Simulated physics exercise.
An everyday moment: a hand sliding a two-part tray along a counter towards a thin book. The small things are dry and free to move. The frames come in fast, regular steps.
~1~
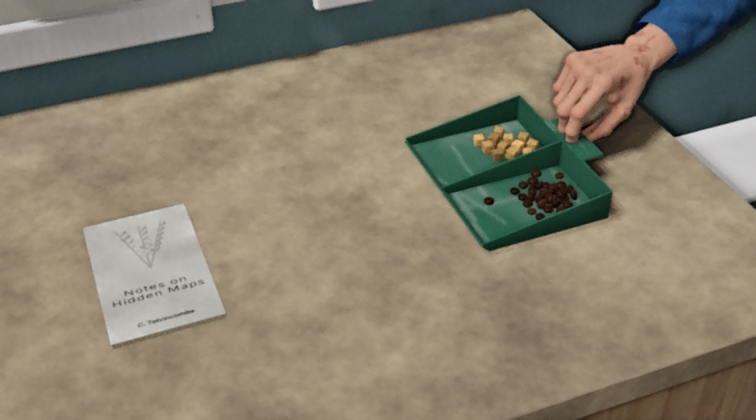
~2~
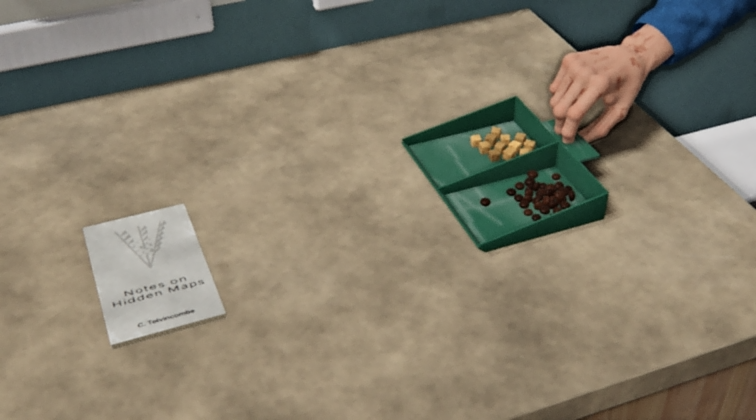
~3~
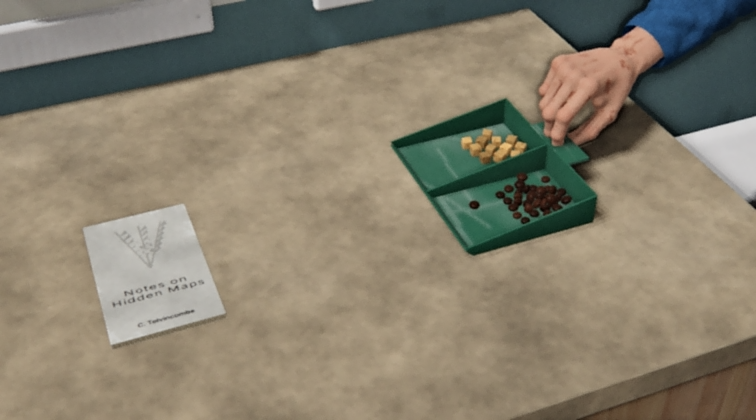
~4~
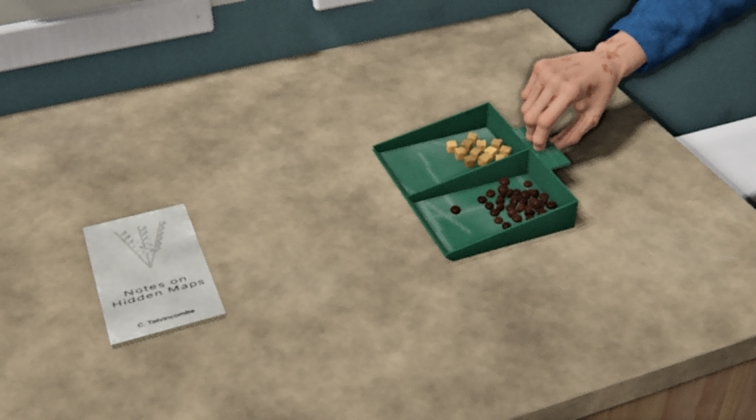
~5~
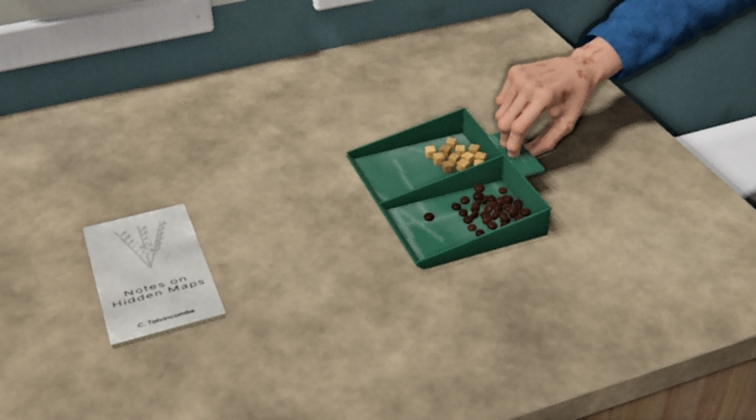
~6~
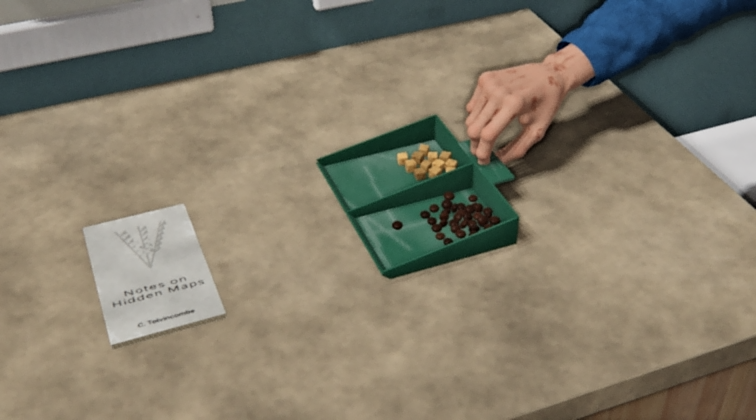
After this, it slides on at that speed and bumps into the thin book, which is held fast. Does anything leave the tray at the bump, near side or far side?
The front lot remains inside; the back lot remains inside.
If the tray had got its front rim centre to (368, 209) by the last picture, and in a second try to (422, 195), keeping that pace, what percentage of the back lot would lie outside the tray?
First some 0, then 0 per cent.
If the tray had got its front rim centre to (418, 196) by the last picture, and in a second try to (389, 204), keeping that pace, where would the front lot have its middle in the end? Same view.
At about (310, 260), and at (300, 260).
Then, 0.12 s past the last view, tray still sliding, front rim near (275, 233); front lot all inside; back lot all inside.
Then, 0.33 s past the last view, tray stopped at the thin book; front lot all inside, moved towards the front rim; back lot all inside, moved towards the front rim.
Finally, tray stopped at the thin book; front lot all inside, moved towards the front rim; back lot all inside, moved towards the front rim.
